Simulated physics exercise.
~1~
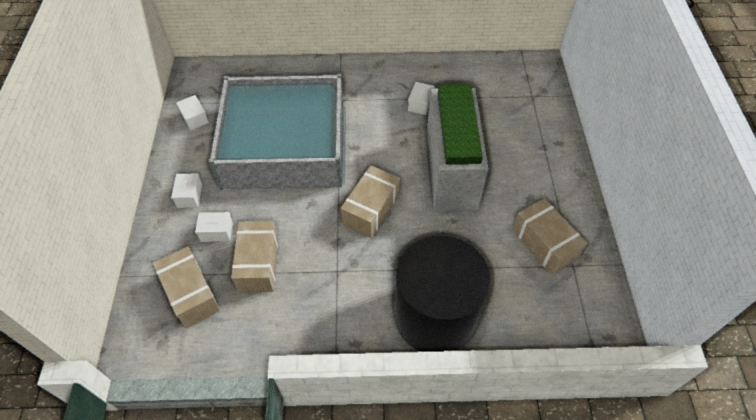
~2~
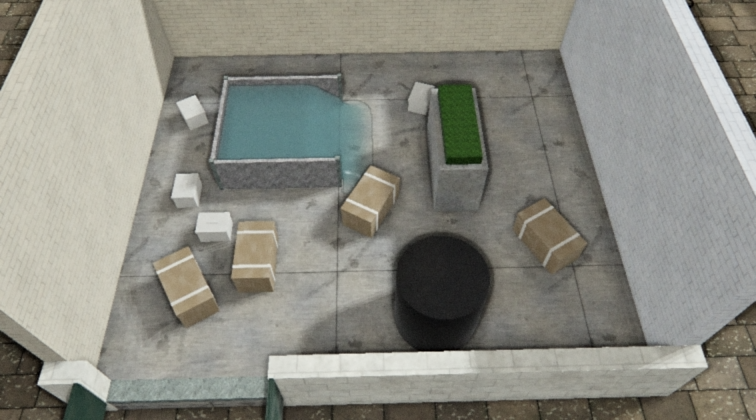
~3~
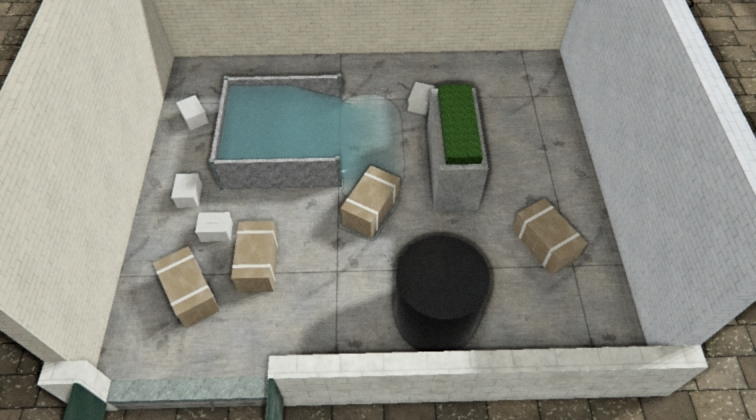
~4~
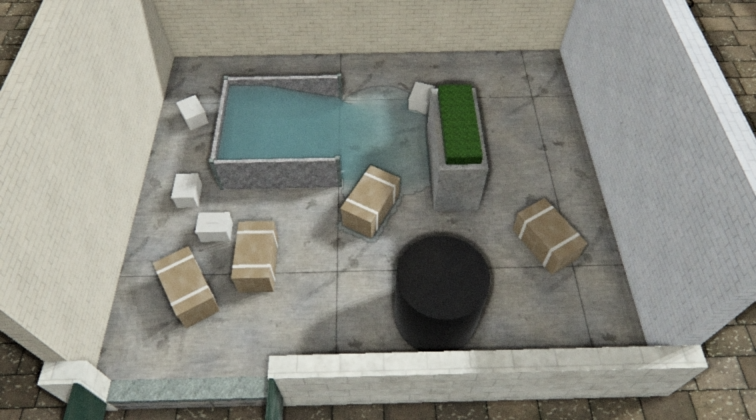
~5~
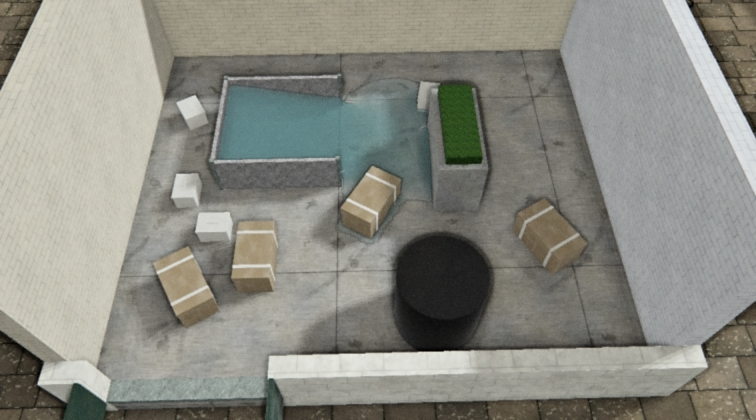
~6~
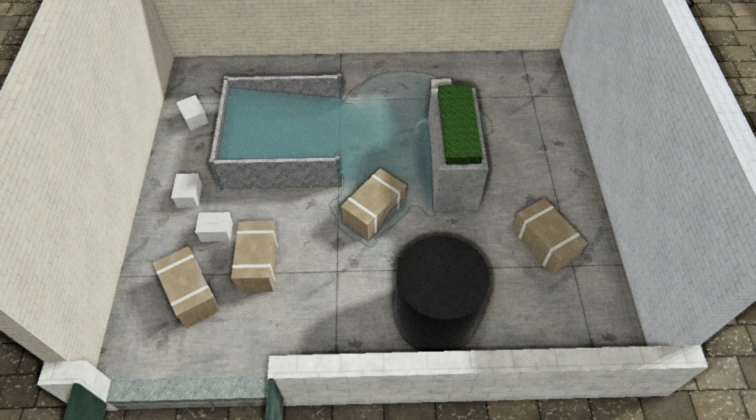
Service yard with water pouring from a raised pool's right side, spreading to a planter, pushing a white box right and nudging a brown one.
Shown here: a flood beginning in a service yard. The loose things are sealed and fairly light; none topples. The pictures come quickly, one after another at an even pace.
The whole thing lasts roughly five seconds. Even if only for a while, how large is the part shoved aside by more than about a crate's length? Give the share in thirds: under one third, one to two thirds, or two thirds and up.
Low band.
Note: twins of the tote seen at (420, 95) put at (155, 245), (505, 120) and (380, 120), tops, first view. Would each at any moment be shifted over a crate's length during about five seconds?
Per listing: Largely stays, cleared out, cleared out.
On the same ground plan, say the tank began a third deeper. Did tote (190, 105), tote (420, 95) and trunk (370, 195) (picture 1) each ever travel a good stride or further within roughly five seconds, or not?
Note, listed order: Didn't cover it / covered it / covered it.
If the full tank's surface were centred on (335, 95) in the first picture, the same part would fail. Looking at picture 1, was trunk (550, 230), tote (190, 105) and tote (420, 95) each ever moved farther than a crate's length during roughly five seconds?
First displaced far, then never went far, then displaced far.
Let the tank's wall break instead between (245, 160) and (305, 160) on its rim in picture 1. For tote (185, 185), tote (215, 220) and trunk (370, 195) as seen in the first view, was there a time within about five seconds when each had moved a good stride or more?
Falls short, travels that far, falls short.
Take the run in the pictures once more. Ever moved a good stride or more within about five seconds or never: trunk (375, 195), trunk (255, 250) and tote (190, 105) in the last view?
In that order: Shifted that much, short of that, not that far.
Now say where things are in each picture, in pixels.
A tote at (422, 93) rests on the ground; a trunk at (371, 193) rests on the ground; 0 of 8 have shifted, in the first frame.
A tote at (422, 93), on the bottom; a trunk at (371, 193), on the bottom; 0 of 8 have shifted, in the second frame.
A tote at (422, 93) rests on the ground; a trunk at (371, 193) rests on the ground; 0 of 8 have shifted, in the third frame.
A tote at (422, 93) rests on the ground; a trunk at (371, 193) rests on the ground; 0 of 8 have shifted, in the fourth frame.
A tote at (429, 92) rests on the ground, close to its start; a trunk at (371, 193) rests on the ground; 1 of 8 have shifted, in the fifth frame.
A tote at (443, 88) rests on the ground, a stride from its start; a trunk at (374, 196), on the bottom, close to its start; 2 of 8 have shifted, in the sixth frame.
A moment on, 1 of 8 are well off their spots; 0 afloat.
Next, 2 of 8 are well off their spots; 1 afloat.
Later, 2 of 8 are well off their spots; 1 afloat.
In the end, 2 of 8 are well off their spots, and 2 have been at some point; 2 afloat.
